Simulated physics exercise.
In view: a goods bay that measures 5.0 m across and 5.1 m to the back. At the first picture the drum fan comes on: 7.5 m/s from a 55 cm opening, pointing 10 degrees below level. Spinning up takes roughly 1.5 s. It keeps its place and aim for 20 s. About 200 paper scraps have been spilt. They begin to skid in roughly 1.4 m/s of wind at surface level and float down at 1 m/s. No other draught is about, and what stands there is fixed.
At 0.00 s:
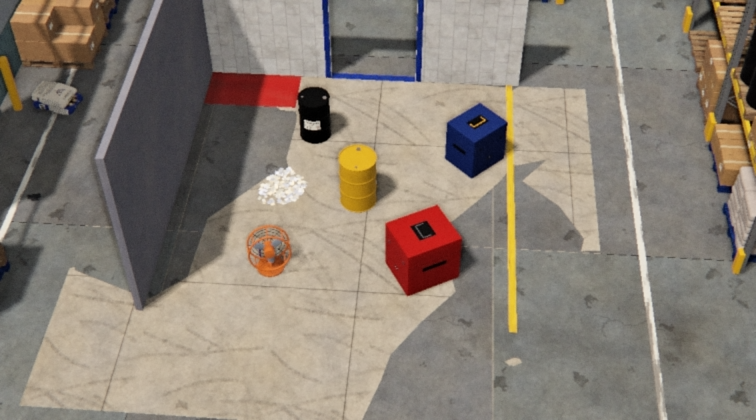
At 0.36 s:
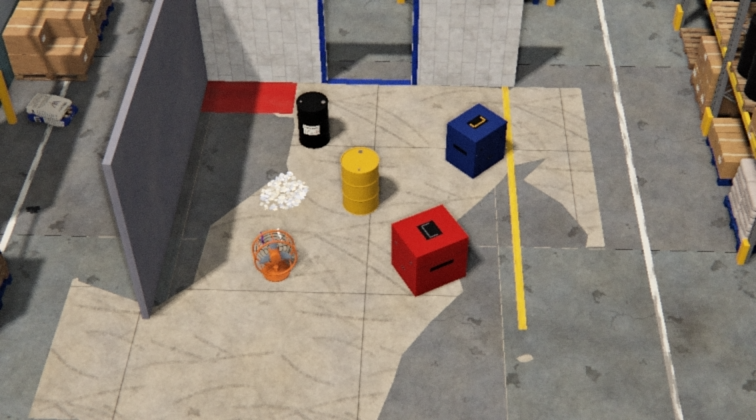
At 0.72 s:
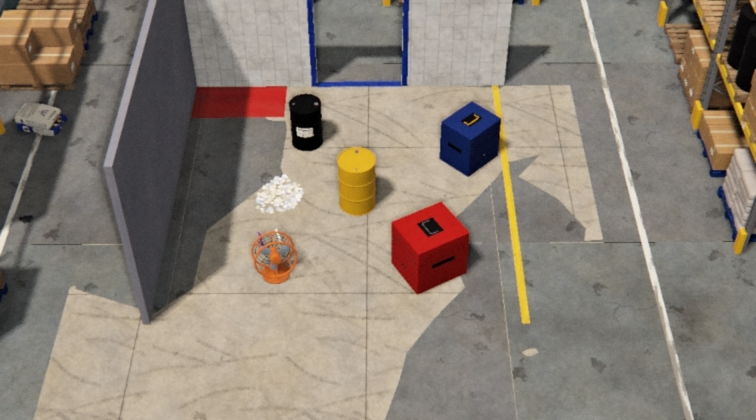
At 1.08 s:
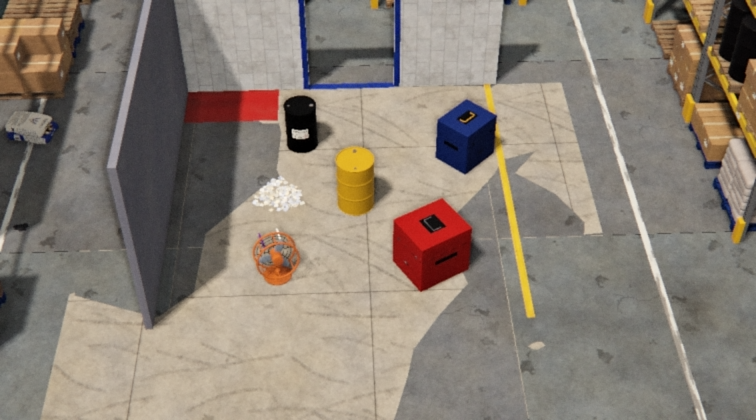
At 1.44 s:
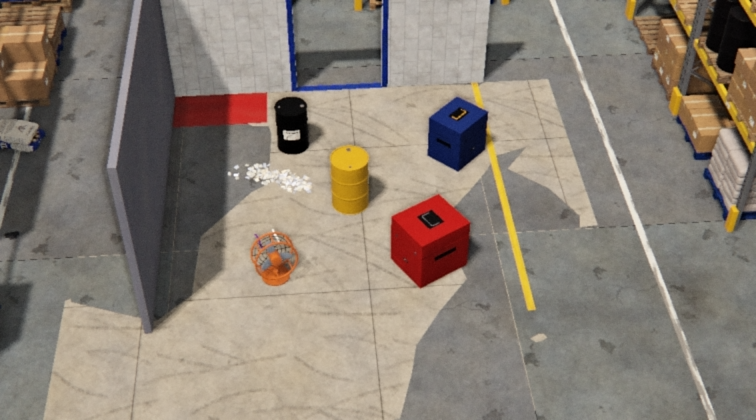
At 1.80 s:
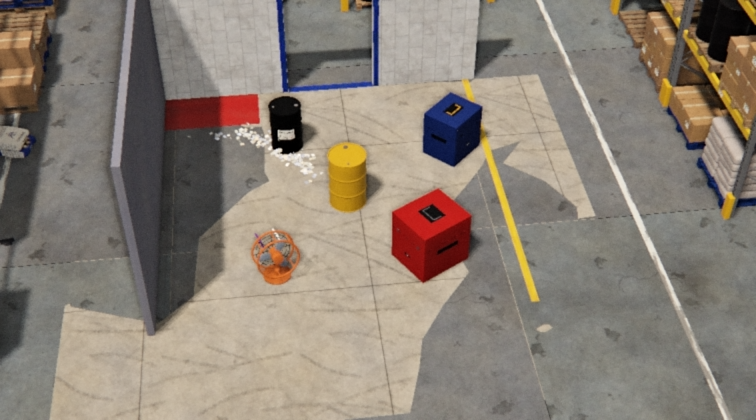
White paper scraps lie still in a heap on a warehouse floor between an orange caged fan and a black barrel, as the view slowly shifts. The heap then begins to loosen, spreads into a thin band, and finally skids and lifts away from the fan, streaming past the black barrel toward the red floor patch.
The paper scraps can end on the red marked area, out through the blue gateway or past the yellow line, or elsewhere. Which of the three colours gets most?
It is blue that takes the most.
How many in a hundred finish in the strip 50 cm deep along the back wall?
Some 15 per cent.
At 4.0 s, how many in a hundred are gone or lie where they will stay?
Some 2 per cent.
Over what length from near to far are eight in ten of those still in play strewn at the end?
About 1.6 m.
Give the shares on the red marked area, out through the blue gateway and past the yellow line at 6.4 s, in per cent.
About 2 % red, 10 % blue, 0 % yellow.
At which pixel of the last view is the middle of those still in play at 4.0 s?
Near (322, 126).
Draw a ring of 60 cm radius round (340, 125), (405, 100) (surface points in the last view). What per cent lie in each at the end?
In turn about 30 %, 20 %.
After 4.0 s, 0 % are past the yellow line, 2 % on the red marked area and 7 % out through the blue gateway; the middle of those still in play is near (322, 126); 2 % have settled or left.
After 6.4 s, 0 % are past the yellow line, 2 % on the red marked area and 12 % out through the blue gateway; the middle of those still in play is near (326, 119); 26 % have settled or left.
After 11.0 s, 0 % are past the yellow line, 2 % on the red marked area and 22 % out through the blue gateway; the middle of those still in play is near (345, 109); 32 % have settled or left.
After 20.0 s, at the end, 0 % are past the yellow line, 1 % on the red marked area and 32 % out through the blue gateway; the middle of those still in play is near (371, 105).
